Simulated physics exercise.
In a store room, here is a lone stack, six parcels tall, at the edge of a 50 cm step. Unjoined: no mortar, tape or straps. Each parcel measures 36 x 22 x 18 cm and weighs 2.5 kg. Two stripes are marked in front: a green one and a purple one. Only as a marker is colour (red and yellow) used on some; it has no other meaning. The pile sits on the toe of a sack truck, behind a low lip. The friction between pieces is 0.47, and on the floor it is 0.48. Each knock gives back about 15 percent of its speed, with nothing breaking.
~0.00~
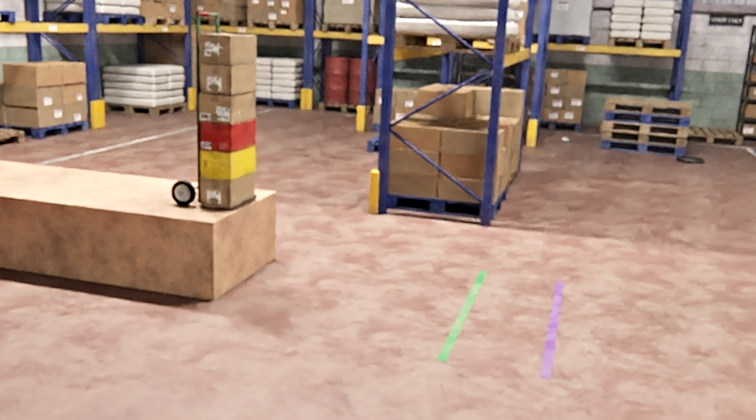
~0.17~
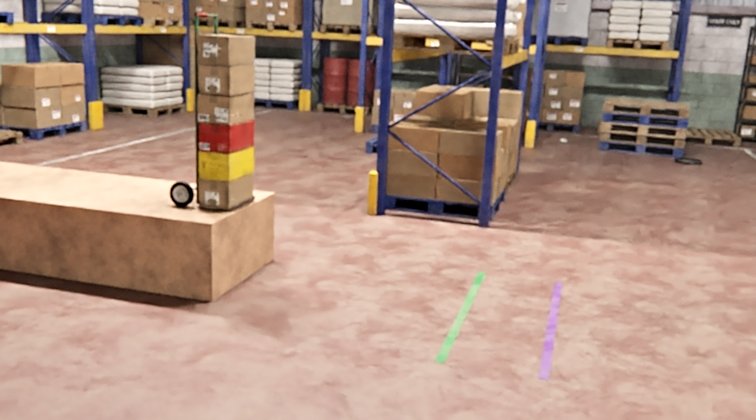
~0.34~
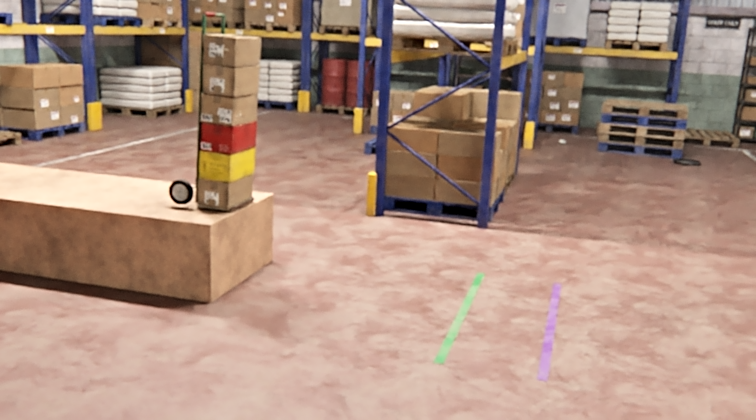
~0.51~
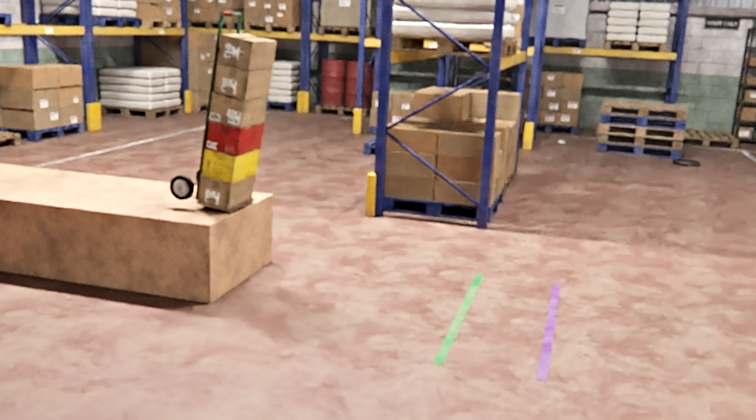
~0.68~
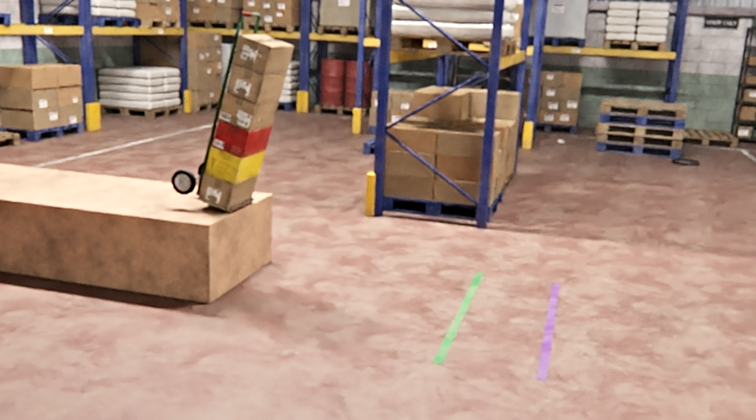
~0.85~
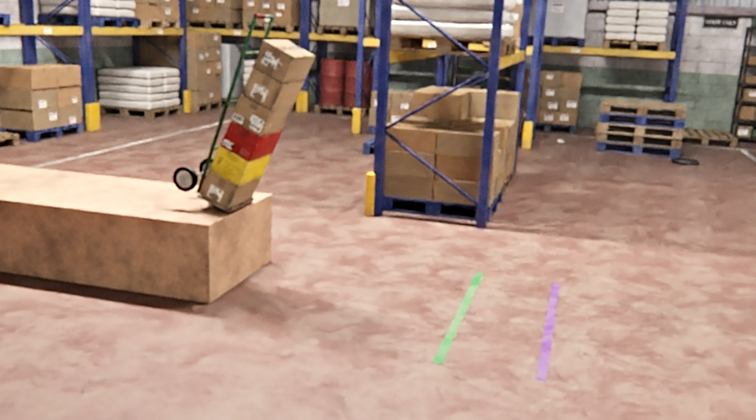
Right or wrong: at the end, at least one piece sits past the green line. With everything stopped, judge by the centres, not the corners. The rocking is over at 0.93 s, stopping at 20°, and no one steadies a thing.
Wrong.
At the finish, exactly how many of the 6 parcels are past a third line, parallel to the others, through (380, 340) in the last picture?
That comes to 1 in total.
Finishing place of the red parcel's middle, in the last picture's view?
At about (325, 275).
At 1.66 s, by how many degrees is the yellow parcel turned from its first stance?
80°.
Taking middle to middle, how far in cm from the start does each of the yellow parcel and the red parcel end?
Result: Yellow at 80 cm, red at 110 cm.
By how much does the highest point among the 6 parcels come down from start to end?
140 cm.
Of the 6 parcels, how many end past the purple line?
Count recorded: 0.
After 0.96 s, none of the 6 parcels past the green line, 6 disturbed; red parcel leaning 32°; yellow parcel leaning 32°.
After 1.16 s, none of the 6 parcels past the green line, 6 disturbed; yellow parcel leaning 55°; red parcel leaning 55°, 11 cm lower.
After 1.36 s, none of the 6 parcels past the green line, 6 disturbed; red parcel on its side; yellow parcel on its side.
After 1.66 s, none of the 6 parcels past the green line, 6 disturbed; yellow parcel on its side; red parcel leaning 72°, 84 cm lower.
At rest (2.3 s), none of the 6 parcels past the green line, 6 disturbed; yellow parcel on its side; red parcel on its side. The farthest middle lies 25 cm short of that line. As the last picture would show them, middles, yellow parcel near (295, 271), red parcel near (325, 275).
